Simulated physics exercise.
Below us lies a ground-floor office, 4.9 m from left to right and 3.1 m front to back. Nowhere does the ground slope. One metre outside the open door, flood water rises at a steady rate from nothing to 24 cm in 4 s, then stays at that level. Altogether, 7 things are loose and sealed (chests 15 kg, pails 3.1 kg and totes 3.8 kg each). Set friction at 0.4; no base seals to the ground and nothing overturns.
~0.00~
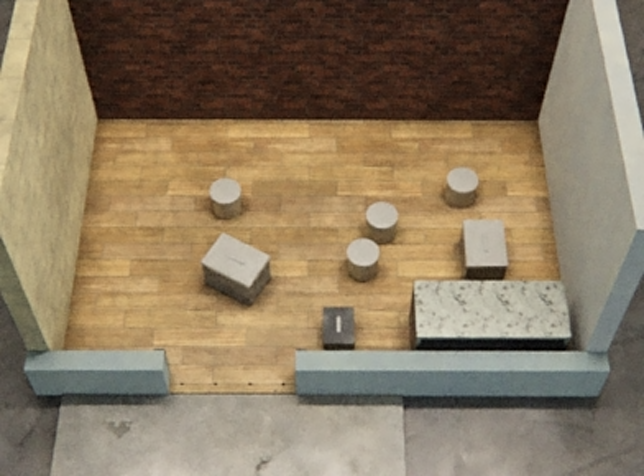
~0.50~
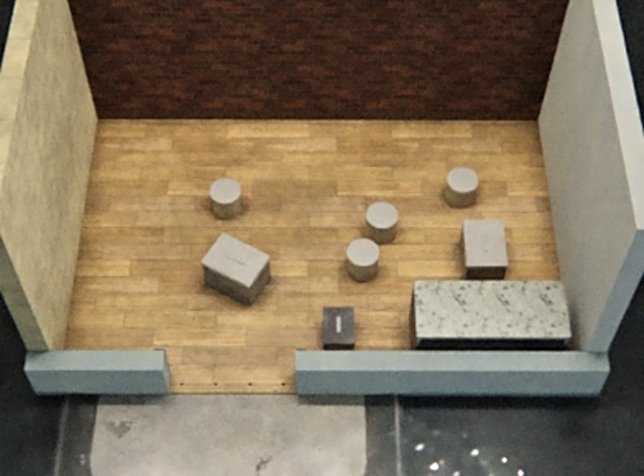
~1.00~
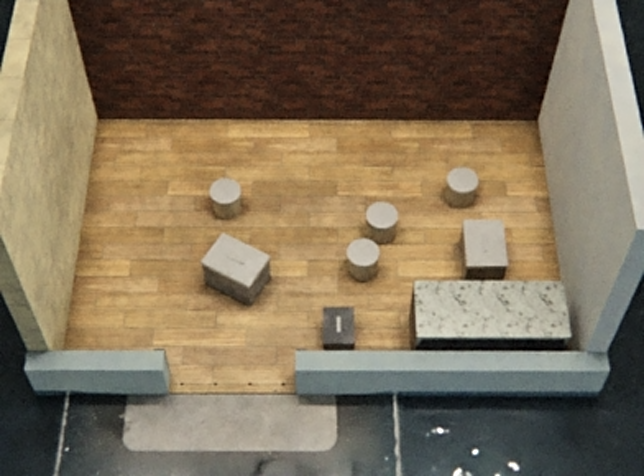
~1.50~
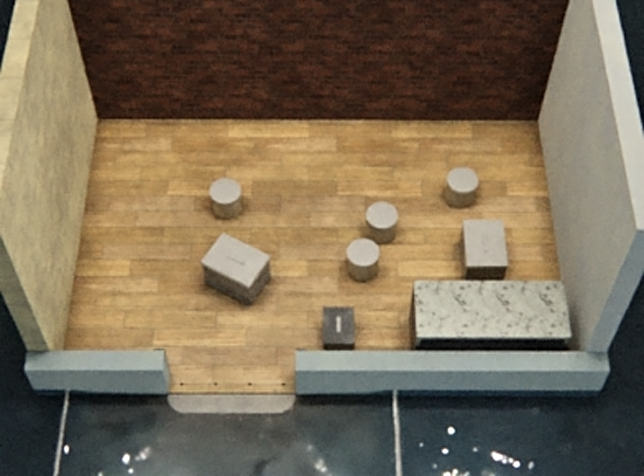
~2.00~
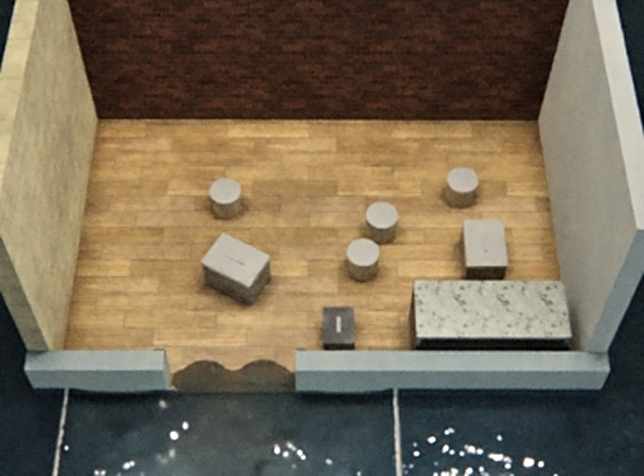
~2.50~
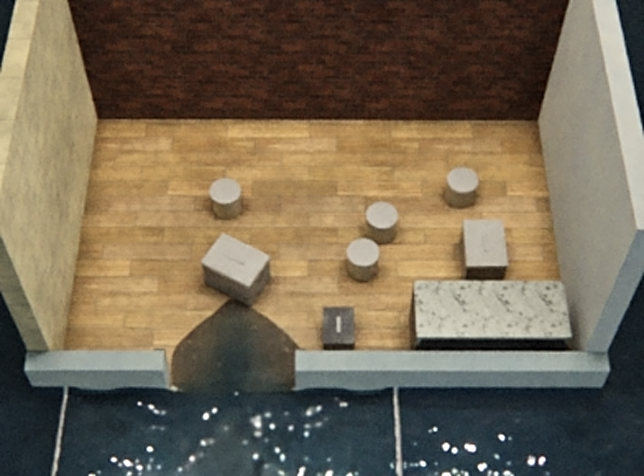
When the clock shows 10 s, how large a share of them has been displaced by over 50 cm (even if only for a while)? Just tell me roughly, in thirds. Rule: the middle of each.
The share moved is one to two out of three.
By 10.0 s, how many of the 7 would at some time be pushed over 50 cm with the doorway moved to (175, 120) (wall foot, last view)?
The count would be 6.
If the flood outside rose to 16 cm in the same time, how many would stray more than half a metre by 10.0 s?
With that change, 3 of them.
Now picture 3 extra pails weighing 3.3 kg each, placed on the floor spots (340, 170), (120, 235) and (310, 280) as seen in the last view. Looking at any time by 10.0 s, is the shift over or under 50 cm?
The three, in order: Larger, larger, larger.
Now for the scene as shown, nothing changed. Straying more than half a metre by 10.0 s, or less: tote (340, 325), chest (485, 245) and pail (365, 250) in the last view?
One by one: Below; below; below.
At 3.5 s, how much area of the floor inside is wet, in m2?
About 3.0 m2.
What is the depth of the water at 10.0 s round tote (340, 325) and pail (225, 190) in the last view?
3 and 11 cm.
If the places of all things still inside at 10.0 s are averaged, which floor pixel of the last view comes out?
(432, 231).
After 3.5 s 0 of 7 are over 50 cm from their spots; 0 afloat.
After 4.5 s 1 of 7 are over 50 cm from their spots; 0 afloat.
After 7.0 s 3 of 7 are over 50 cm from their spots; 2 afloat.
After 10.0 s 4 of 7 are over 50 cm from their spots, and 4 have been at some point; 5 afloat.
